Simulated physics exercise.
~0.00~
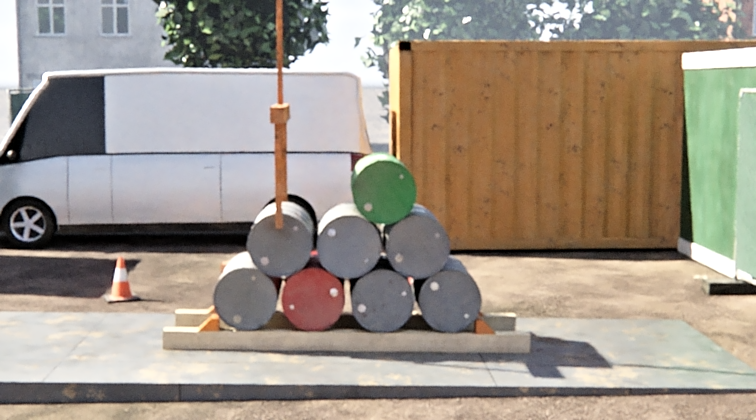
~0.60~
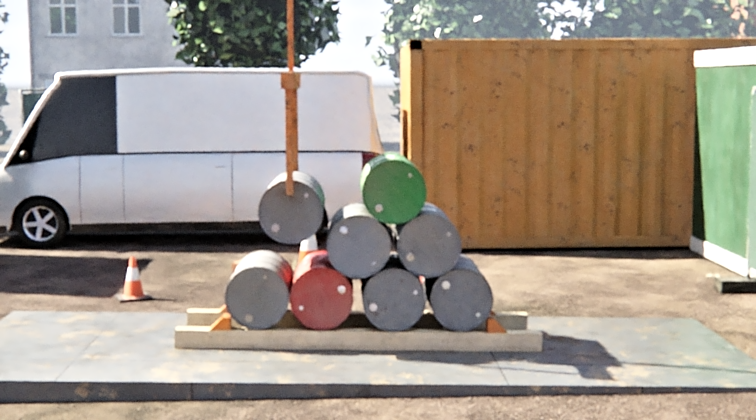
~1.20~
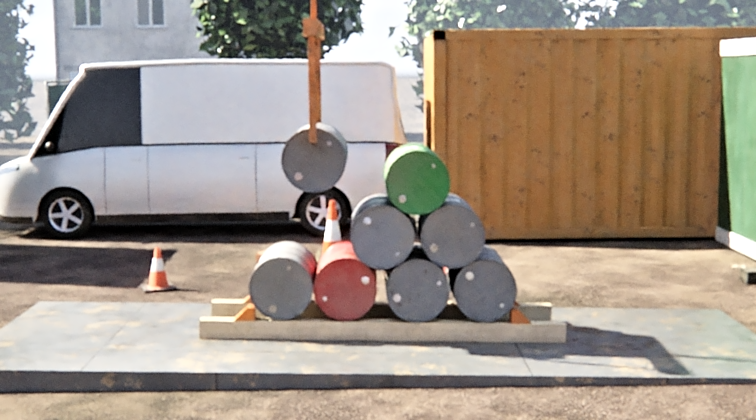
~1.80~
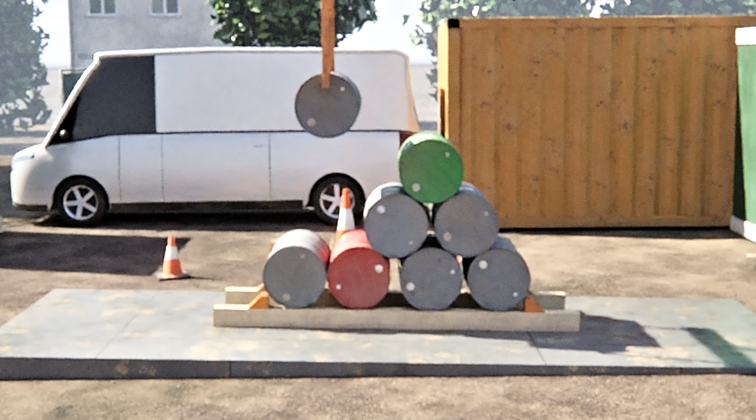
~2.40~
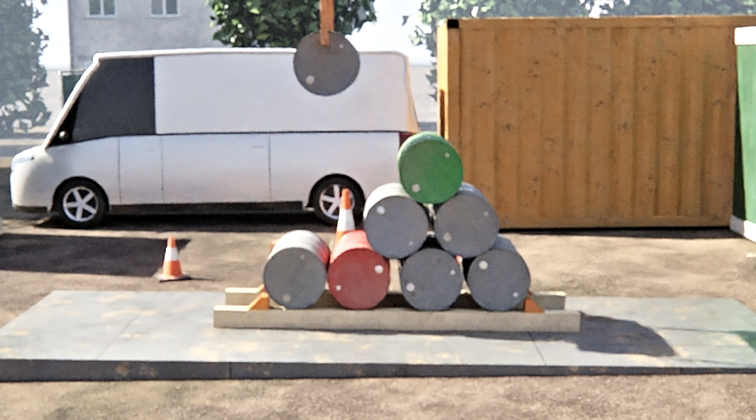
A white van stood parked behind a stack of mostly gray drums on a low platform while an orange lifting arm raised a gray drum from the stack's upper left, high into the air, and the green and red drums stayed in place.
